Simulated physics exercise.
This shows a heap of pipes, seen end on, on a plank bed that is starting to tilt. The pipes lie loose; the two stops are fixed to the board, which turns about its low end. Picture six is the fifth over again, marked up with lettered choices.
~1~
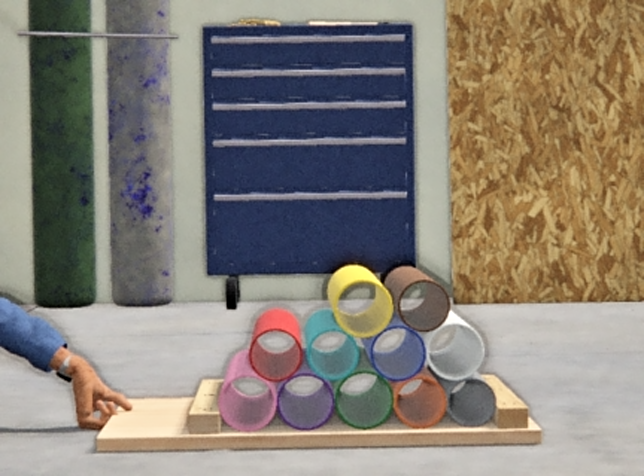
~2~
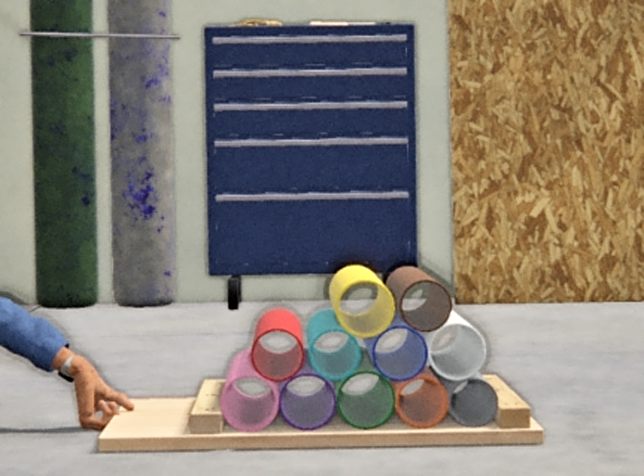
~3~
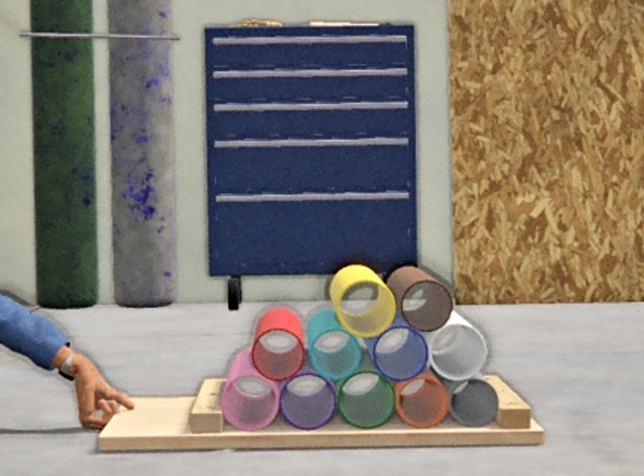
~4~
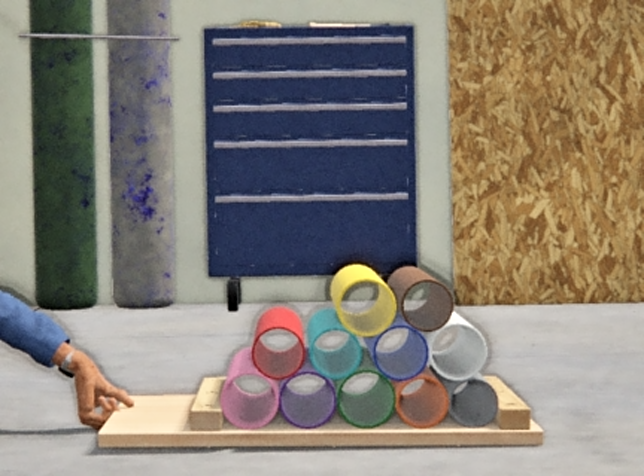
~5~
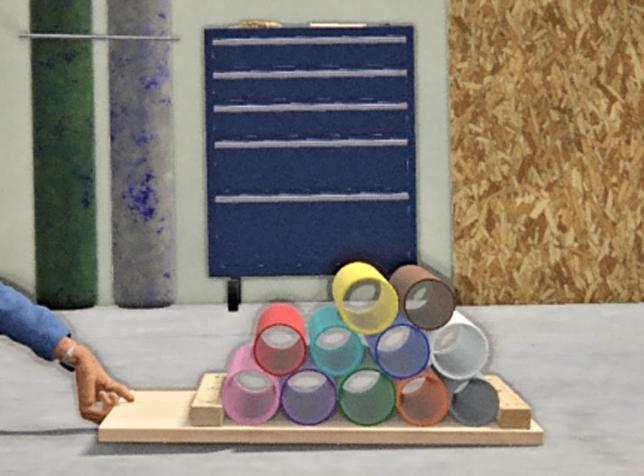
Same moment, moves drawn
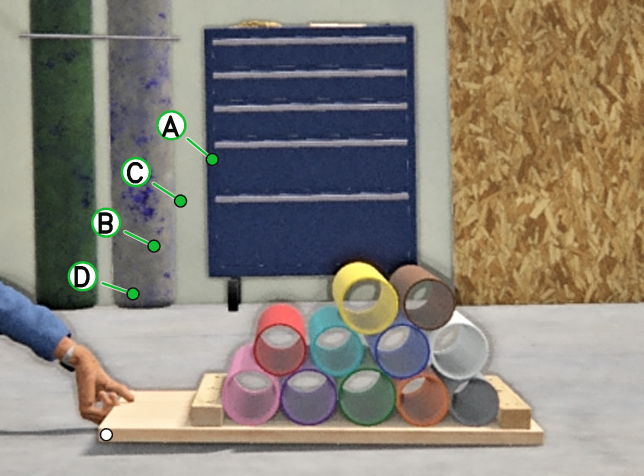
A hand at the left held the end of a wooden board stacked with loose, colourful pipes between two blocks, and the board and pipes barely moved, shifting only very slightly.
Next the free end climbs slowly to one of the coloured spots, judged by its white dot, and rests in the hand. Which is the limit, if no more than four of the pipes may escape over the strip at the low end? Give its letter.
Mark B is as high as it can go.
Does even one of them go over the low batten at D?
Yes.
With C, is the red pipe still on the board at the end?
The red pipe: No.
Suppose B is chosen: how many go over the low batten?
The count is four.
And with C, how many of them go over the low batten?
It comes to six.
On the marked copy, A at (213, 159); B at (154, 246); C at (180, 201); D at (133, 294); the white dot at (107, 434).
Following B. Soon after the start, board at 16°.
Later, board at 27°.
In the end, board at 27°, four over the low batten (blue, white, yellow, brown).
As for the rest, A six over the low batten; C six over the low batten; D four over the low batten (blue, white, yellow, brown).
